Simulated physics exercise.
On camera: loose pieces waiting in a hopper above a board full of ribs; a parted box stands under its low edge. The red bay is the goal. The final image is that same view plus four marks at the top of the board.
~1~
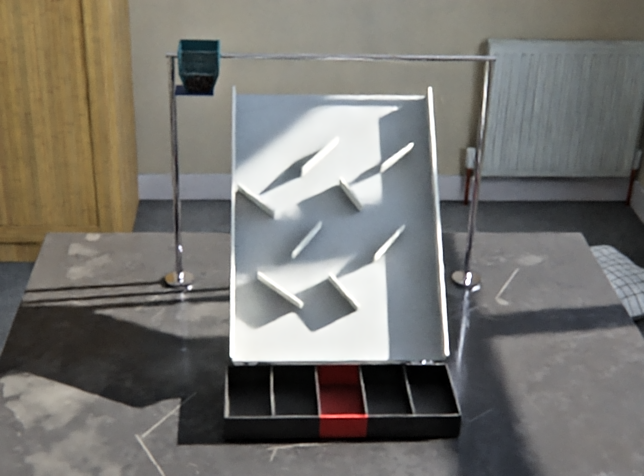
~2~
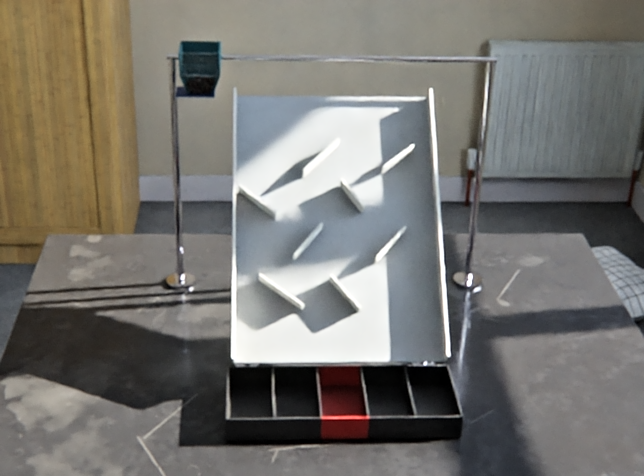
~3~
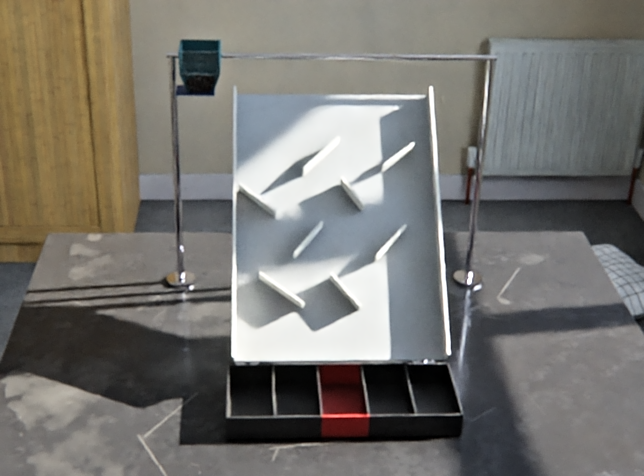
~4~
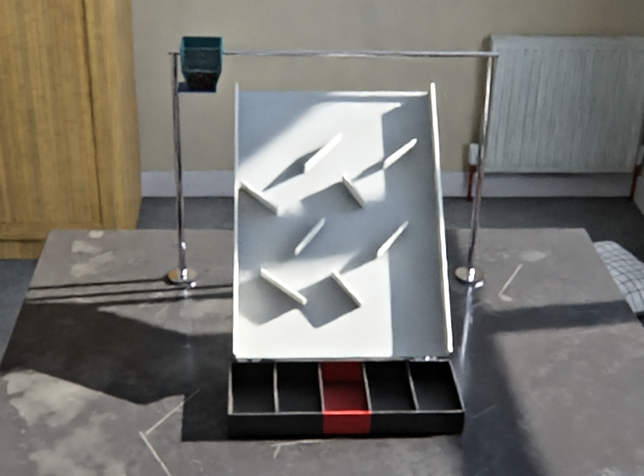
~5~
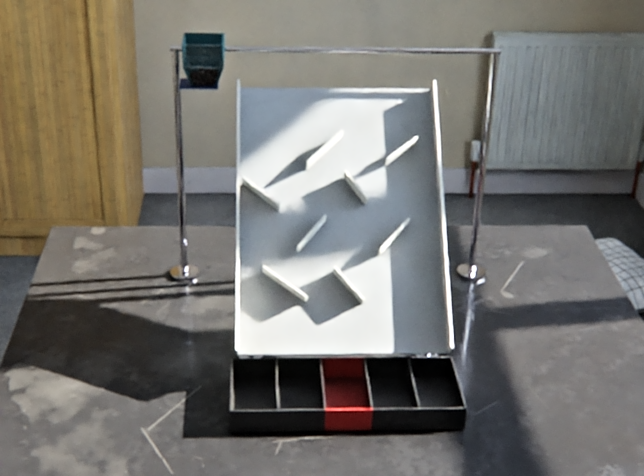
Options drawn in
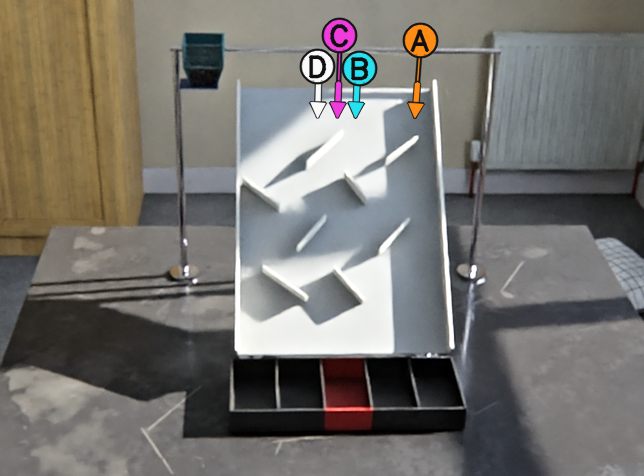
The view shifts very slightly while the dark hopper, ribbed white board and parted box stay still.
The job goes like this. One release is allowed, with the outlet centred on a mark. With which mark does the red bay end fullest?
I would pick mark D.
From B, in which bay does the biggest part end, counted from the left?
The fourth.
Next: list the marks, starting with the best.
D, C, B, A.
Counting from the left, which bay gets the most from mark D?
It is the third one.
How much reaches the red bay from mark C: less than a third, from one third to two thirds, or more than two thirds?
Mark C gives from one third to two thirds.
On the marked copy, mark A meets the board at (415, 112); mark B meets the board at (355, 112); mark C meets the board at (337, 112); mark D meets the board at (317, 111).
With A, not one piece in the red bay, the larger part in other bays, roughly a quarter outside the box.
With B, about a tenth in the red bay, the larger part in other bays, about a tenth outside the box.
With C, roughly a third in the red bay, roughly half in other bays, about a tenth outside the box.
With D, the larger part in the red bay, about a tenth in other bays, about a tenth outside the box.
